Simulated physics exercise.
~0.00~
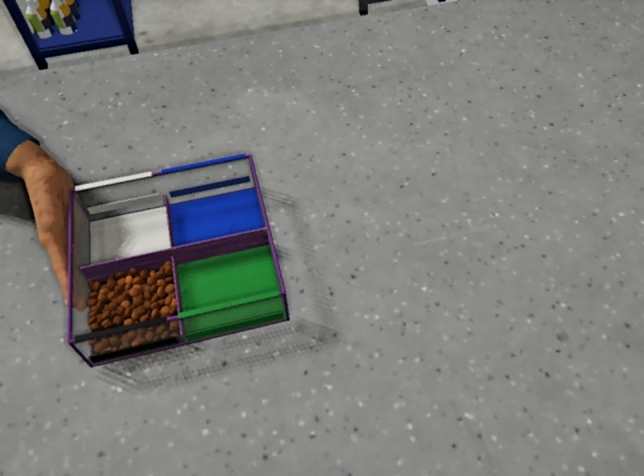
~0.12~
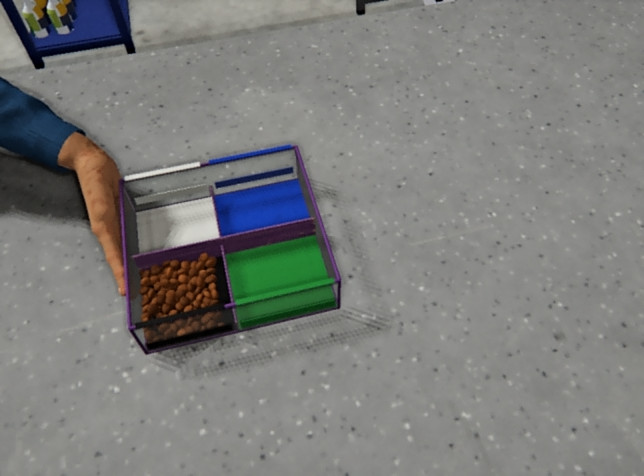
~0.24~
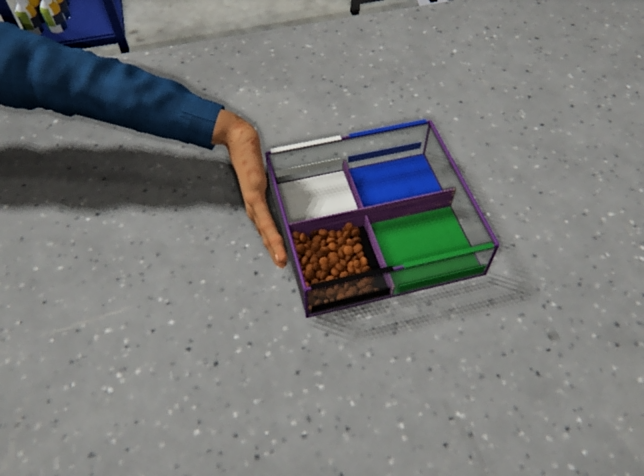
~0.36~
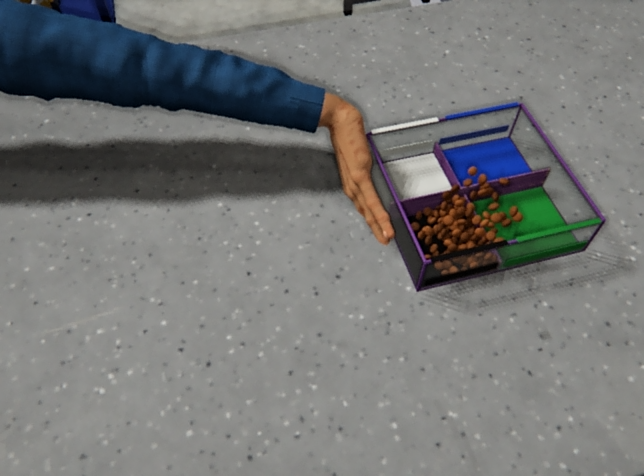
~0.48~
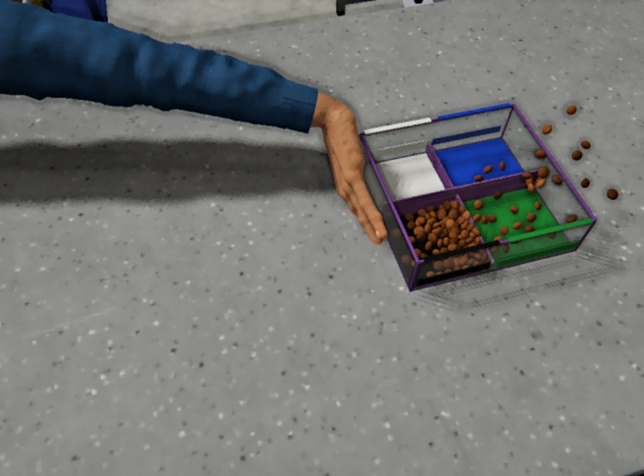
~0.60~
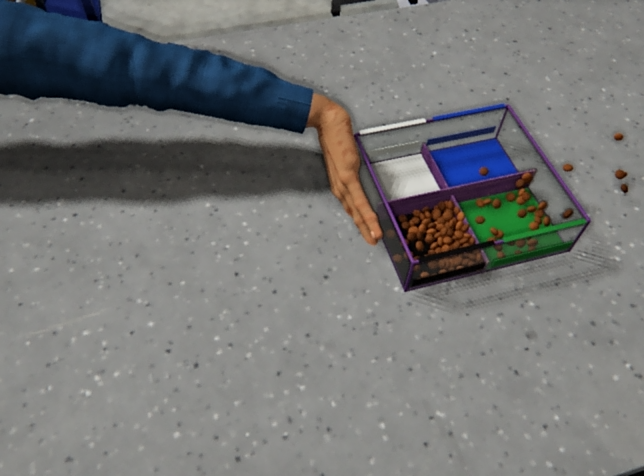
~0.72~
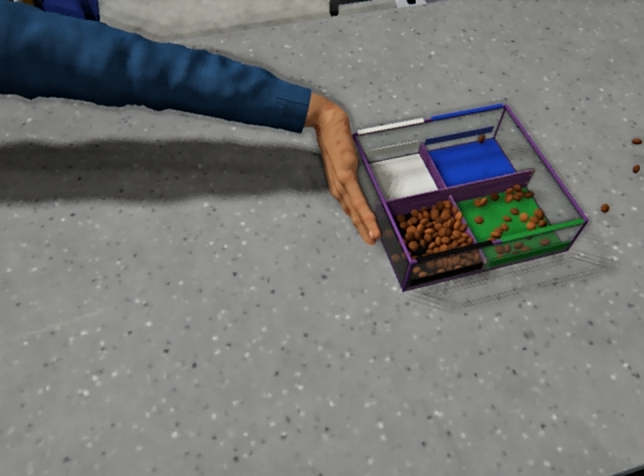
On a speckled gray floor, a blue-sleeved arm pushed a clear divided tray of brown kibble to the right and stopped, sending pieces flying into the green section and a few over the far side, while most stayed in their original compartment.
